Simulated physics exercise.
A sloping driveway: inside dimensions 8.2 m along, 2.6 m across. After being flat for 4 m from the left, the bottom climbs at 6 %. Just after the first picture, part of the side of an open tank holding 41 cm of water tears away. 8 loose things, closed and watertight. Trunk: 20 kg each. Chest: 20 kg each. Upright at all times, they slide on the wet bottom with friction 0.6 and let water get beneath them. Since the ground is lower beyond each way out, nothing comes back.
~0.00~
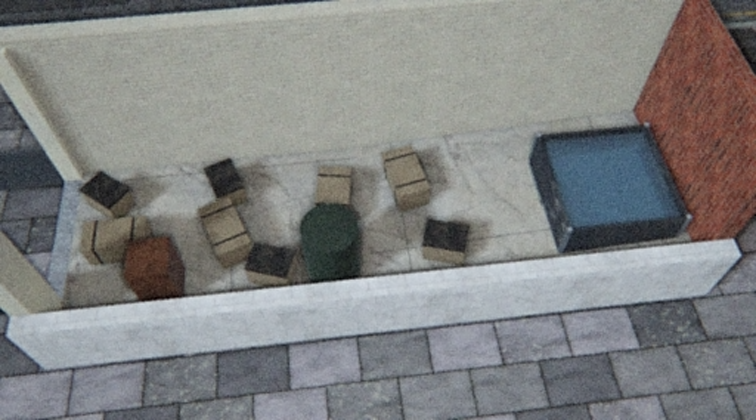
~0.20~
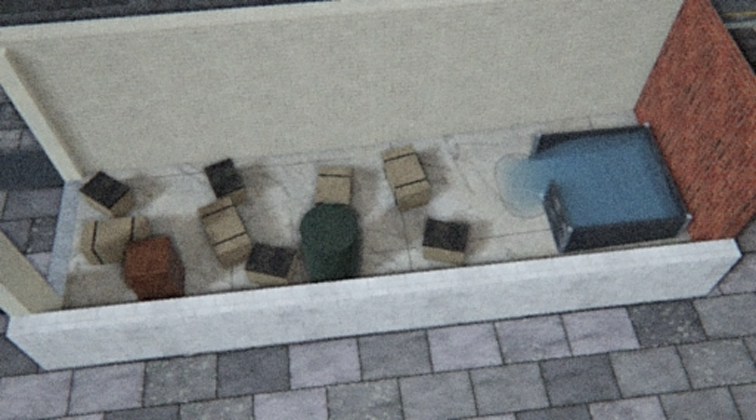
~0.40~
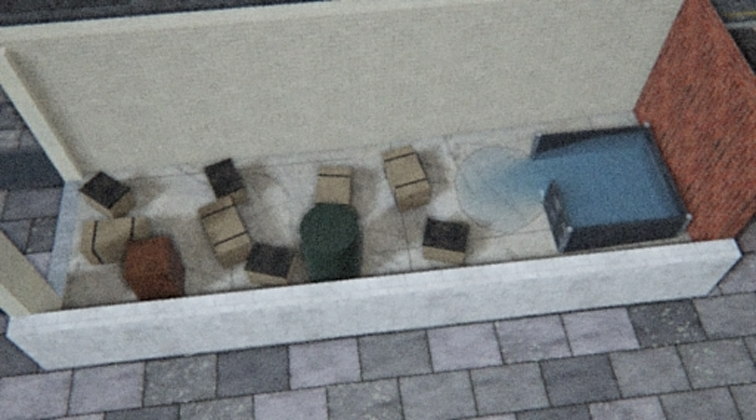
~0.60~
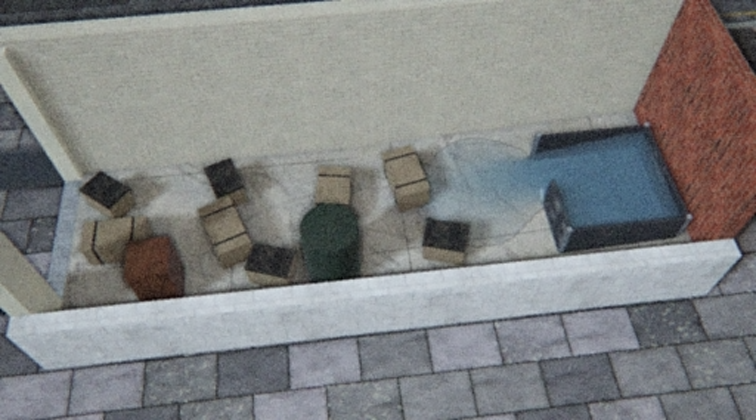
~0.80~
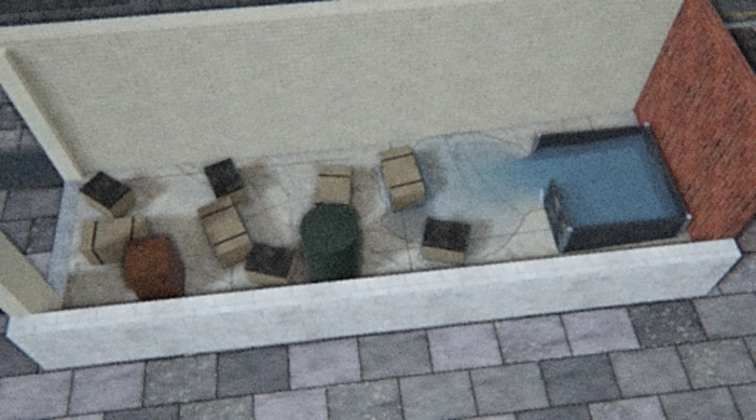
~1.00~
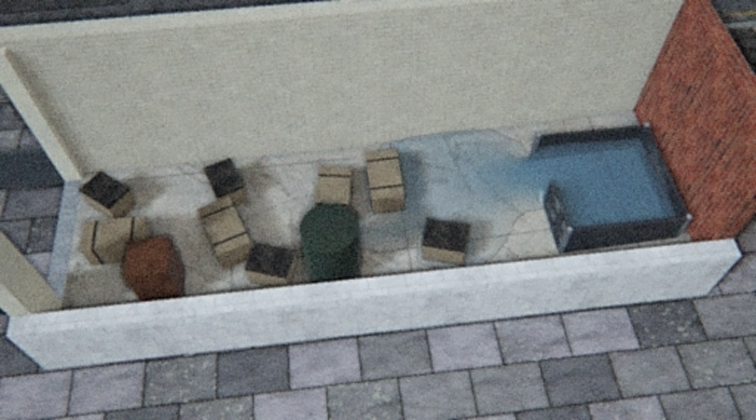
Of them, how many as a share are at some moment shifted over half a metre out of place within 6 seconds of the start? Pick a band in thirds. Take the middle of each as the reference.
Band: Two thirds or above.
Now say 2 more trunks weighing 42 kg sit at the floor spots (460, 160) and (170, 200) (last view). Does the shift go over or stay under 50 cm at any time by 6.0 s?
Going in order, that's too far and then not that far.
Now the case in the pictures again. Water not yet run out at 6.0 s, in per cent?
Remaining: Approx. 82 per cent.
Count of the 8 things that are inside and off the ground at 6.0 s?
By my count, 2.
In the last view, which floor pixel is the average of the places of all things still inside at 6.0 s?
Close to pixel (179, 250).
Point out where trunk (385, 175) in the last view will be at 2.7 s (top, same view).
Roughly (264, 174) in the same view.
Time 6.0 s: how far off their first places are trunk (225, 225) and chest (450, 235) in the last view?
Distances, as listed: 100 cm then 0 cm.
After 1.4 s 1 of 8 are over 50 cm from their spots; 0 afloat.
After 2.7 s 2 of 8 are over 50 cm from their spots; 2 afloat.
After 4.2 s 5 of 8 are over 50 cm from their spots; 3 afloat.
After 6.0 s 6 of 8 are over 50 cm from their spots, and 6 have been at some point; 2 afloat.
